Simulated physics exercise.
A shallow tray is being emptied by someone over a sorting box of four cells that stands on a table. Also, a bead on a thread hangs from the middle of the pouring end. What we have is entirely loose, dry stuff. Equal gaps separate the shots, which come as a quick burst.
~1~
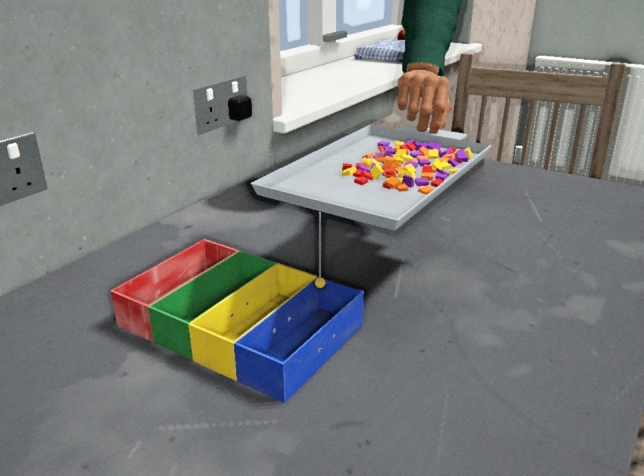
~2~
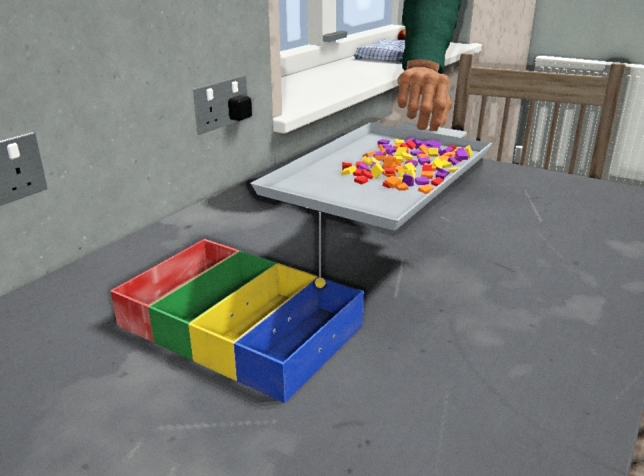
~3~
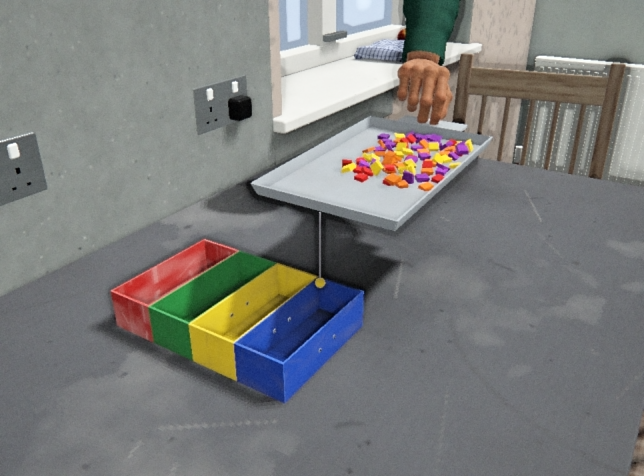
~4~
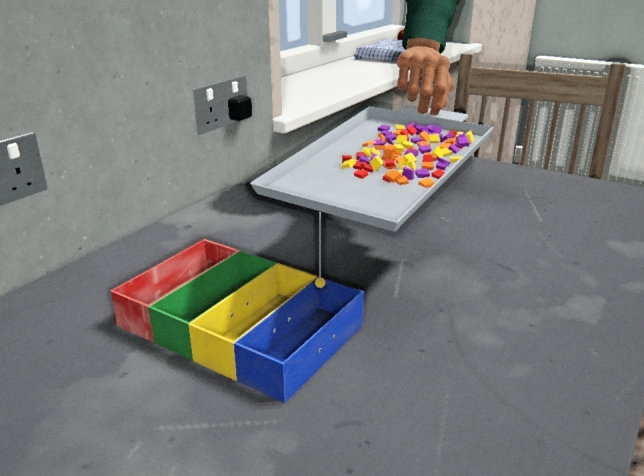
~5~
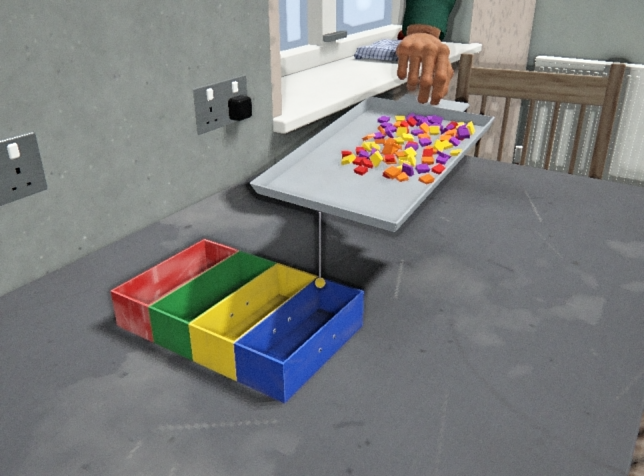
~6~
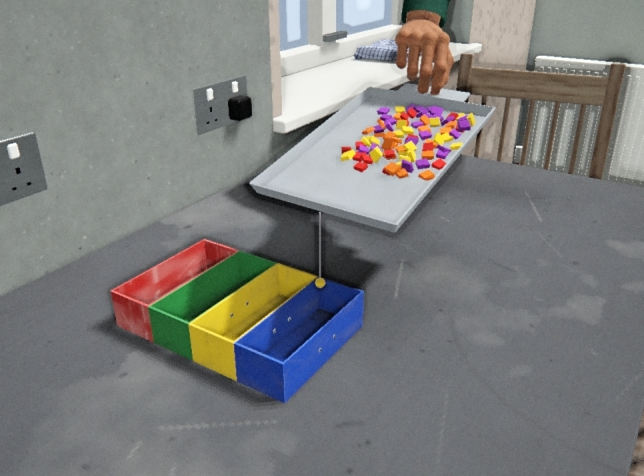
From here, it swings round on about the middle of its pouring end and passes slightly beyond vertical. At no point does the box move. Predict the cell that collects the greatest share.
The blue cell collects the greatest share.
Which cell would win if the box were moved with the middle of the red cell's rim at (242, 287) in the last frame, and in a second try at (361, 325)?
The first position gives the yellow one, and the second gives the red one.
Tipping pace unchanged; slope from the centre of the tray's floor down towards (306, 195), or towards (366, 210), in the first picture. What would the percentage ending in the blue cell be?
The first try yields 10 percent and the second 20 percent.
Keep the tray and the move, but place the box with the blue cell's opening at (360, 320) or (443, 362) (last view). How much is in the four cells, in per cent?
First case 90 in a hundred, second case 100 in a hundred.
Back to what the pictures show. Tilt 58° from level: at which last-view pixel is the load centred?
The load's middle is around (349, 208).
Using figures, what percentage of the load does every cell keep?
Result, per cent by cell: Red 0; green 0; yellow 10; blue 40.
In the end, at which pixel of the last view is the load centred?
Around (332, 364), give or take.
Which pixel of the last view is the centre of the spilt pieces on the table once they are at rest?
Roughly at (370, 378).
Soon after the last picture, tray tipped steeply; most on the tray; a small part in the blue cell; about a quarter falling or outside the box.
A little later, tray tipped right over; about a quarter on the tray; about a quarter in the blue cell; a stray few in the yellow cell; about half falling or outside the box.
Later still, tray tipped past a quarter turn; about a third in the blue cell; a small part in the yellow cell; about half falling or outside the box.
At rest, tray tipped past a quarter turn; about a third in the blue cell; a small part in the yellow cell; none in the green cell; none in the red cell; about half outside the box.
